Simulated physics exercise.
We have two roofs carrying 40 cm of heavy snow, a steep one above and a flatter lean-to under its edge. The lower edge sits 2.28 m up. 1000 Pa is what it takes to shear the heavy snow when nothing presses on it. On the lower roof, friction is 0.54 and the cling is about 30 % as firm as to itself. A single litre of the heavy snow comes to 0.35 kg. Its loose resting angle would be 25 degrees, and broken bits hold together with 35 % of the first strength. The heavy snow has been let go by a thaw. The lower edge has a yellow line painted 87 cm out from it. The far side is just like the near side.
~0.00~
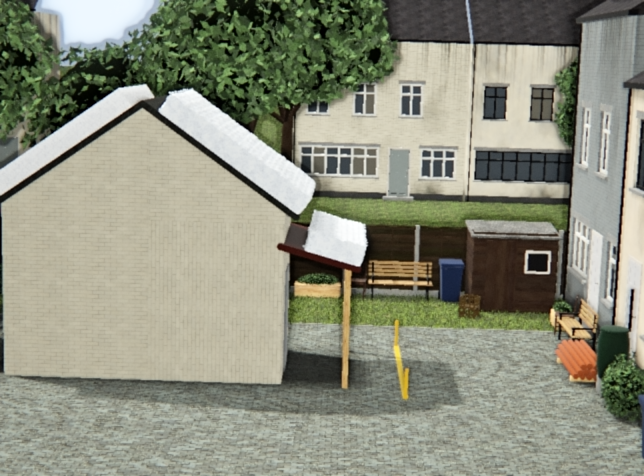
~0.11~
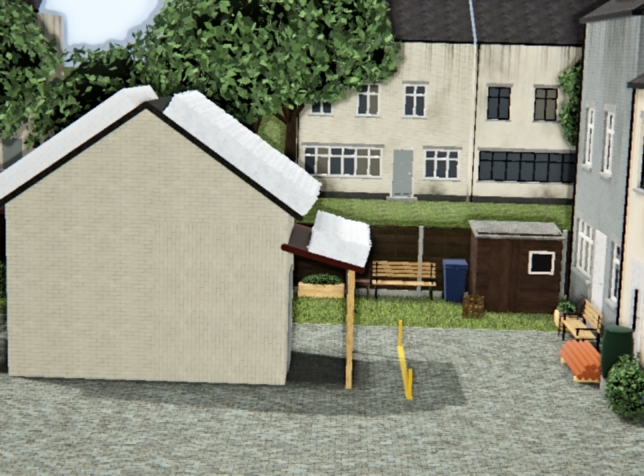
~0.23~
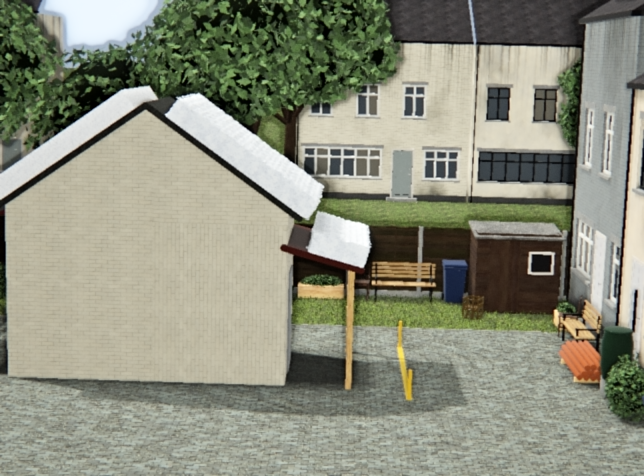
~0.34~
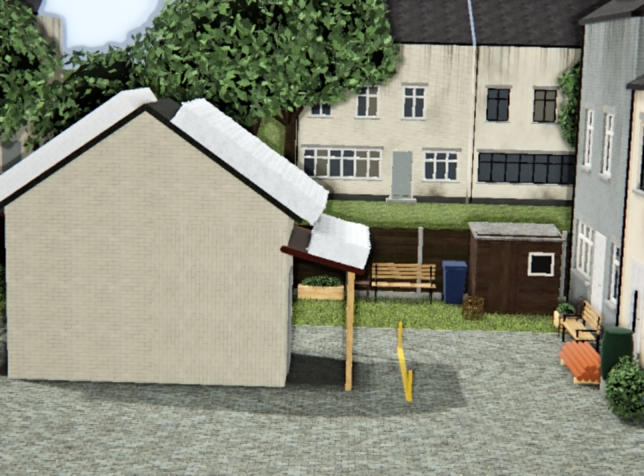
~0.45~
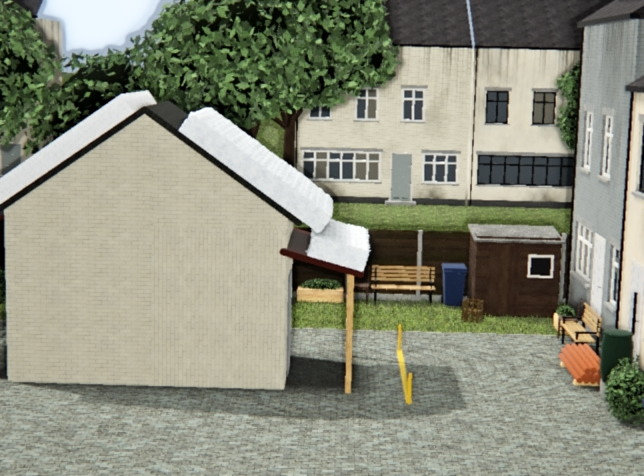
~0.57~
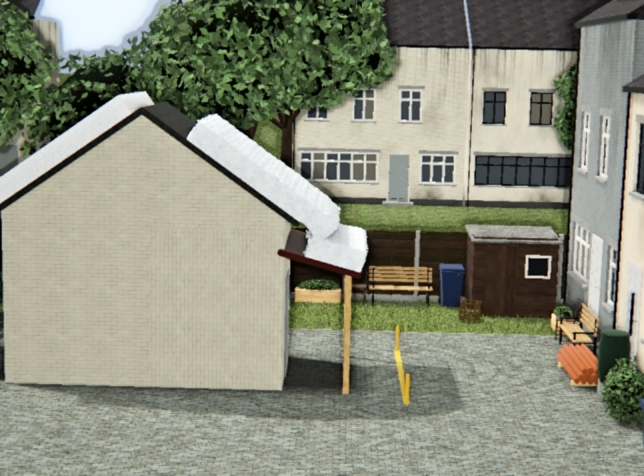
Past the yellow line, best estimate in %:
71 %.
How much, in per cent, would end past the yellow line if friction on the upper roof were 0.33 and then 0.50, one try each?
One try each gives 55 % and then 35 %.
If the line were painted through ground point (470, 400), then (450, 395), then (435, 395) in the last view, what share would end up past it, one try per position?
One by one: 30 in a hundred, 45 in a hundred, 50 in a hundred.
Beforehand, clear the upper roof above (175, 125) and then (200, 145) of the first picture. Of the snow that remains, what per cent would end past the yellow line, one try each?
It would be around 65 percent and then around 50 percent.
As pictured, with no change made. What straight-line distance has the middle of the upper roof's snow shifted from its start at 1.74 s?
I'd put it near 4.2 m.
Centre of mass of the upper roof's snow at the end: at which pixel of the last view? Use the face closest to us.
(461, 383) or thereabouts.
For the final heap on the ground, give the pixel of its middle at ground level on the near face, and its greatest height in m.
Middle around (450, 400); height roughly 0.6 m.
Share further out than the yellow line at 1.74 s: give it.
Around 40 percent of it.
After 1.10 s, none is below the lower edge and 0 % is past the line.
After 1.74 s, 56 % is below the lower edge and 41 % is past the line.
After 2.37 s, 88 % is below the lower edge and 70 % is past the line.
After 3.00 s, 89 % is below the lower edge and 71 % is past the line.
After 3.60 s, 89 % is below the lower edge and 71 % is past the line.
